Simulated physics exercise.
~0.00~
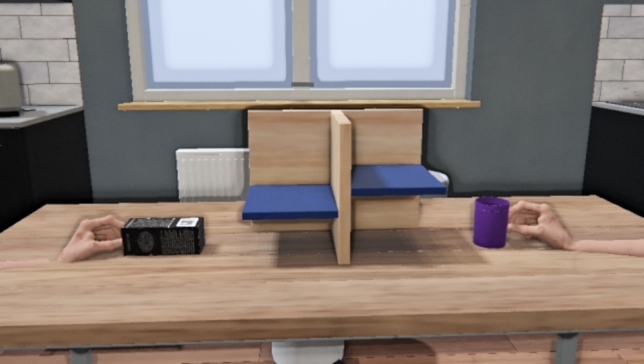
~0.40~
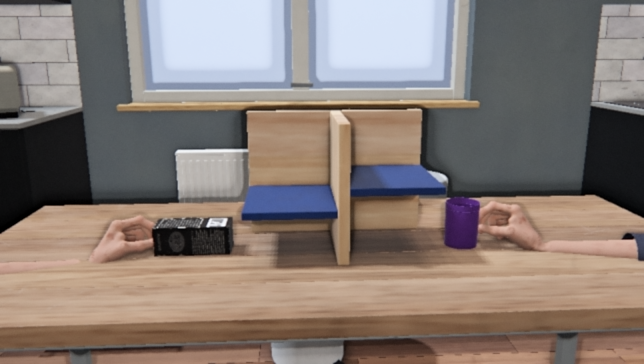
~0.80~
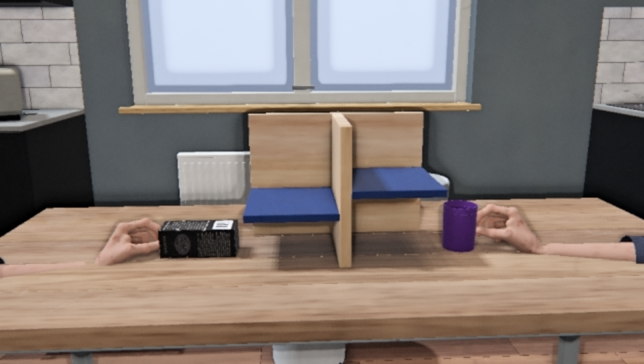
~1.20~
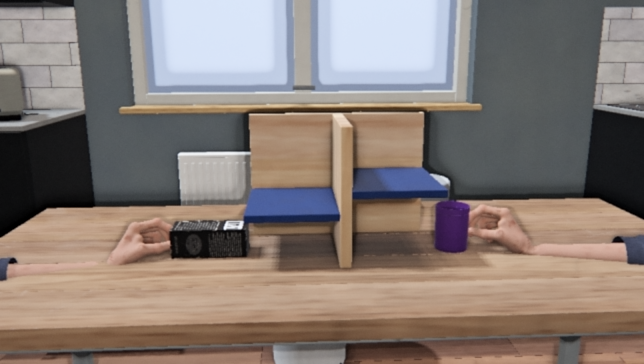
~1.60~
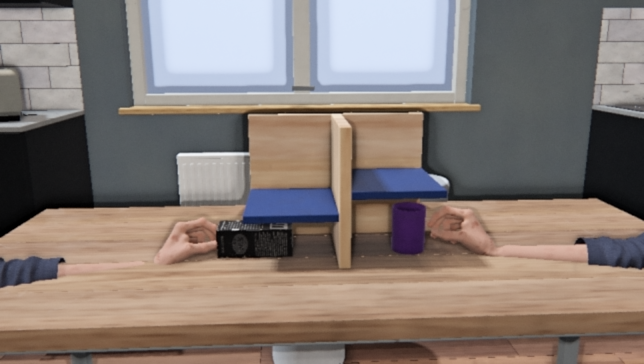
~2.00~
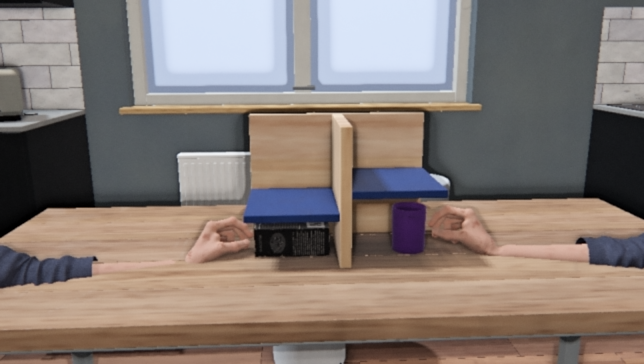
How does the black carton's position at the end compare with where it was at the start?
At the start the black carton lies on the table to the left of the shelf, clear of it. By the end it has moved right and sits under the shelf's left blue board.
